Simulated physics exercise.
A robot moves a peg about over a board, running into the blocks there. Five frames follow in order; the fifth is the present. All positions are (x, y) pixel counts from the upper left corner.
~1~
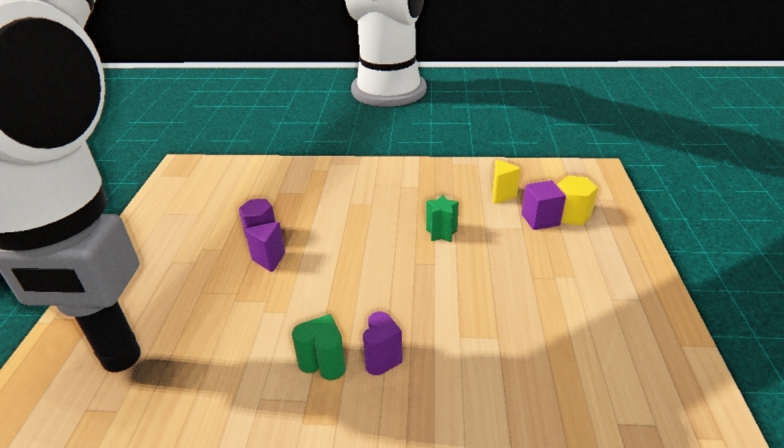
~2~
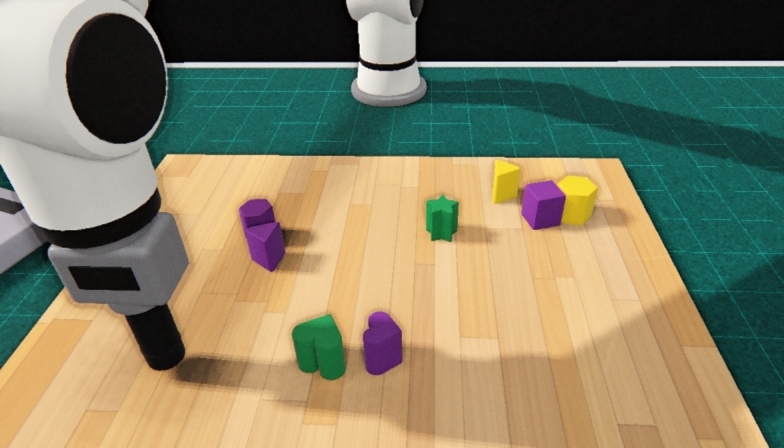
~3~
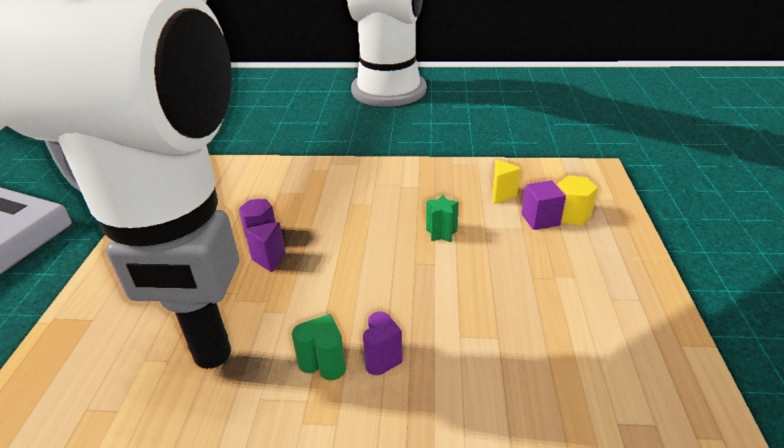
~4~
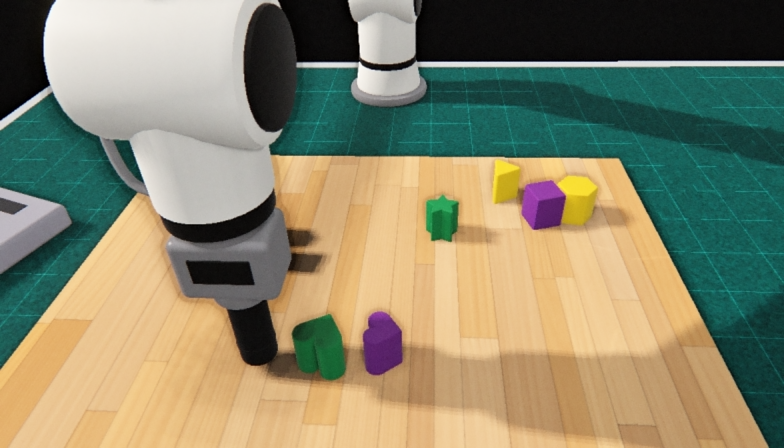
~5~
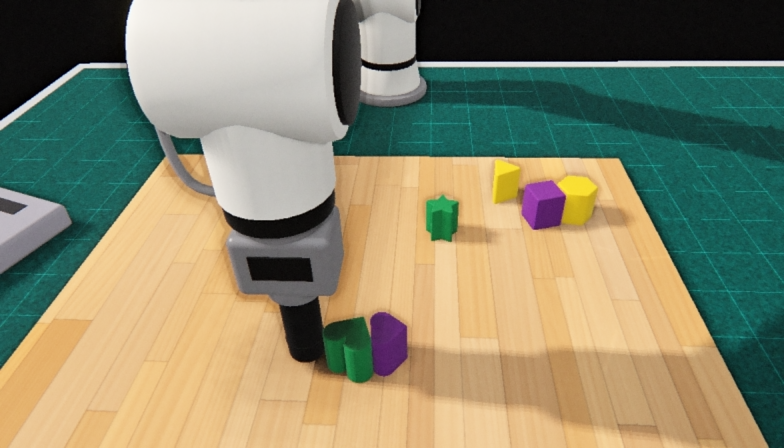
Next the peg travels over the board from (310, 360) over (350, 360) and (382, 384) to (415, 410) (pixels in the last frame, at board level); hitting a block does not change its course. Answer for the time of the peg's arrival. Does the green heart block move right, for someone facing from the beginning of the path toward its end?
I expect not.
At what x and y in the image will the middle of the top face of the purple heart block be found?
Close to (457, 325).
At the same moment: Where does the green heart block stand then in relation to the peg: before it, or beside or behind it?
My prediction: No longer in front.
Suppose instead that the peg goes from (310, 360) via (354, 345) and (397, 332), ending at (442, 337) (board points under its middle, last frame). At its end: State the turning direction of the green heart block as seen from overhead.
With the clock.
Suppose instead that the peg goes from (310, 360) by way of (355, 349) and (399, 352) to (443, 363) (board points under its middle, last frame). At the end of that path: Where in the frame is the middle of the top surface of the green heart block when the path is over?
The middle of its upper face will lie at (487, 349).
On the path given first. One third of the way, peg (351, 351); green heart block (394, 336); purple heart block (428, 328).
Two thirds of the way, peg (382, 374); green heart block (428, 347), turned 25° anticlockwise; purple heart block (452, 327), turned 40° anticlockwise.
At the end, peg (415, 400); green heart block (453, 356), turned 70° anticlockwise; purple heart block (457, 325), turned 60° anticlockwise.
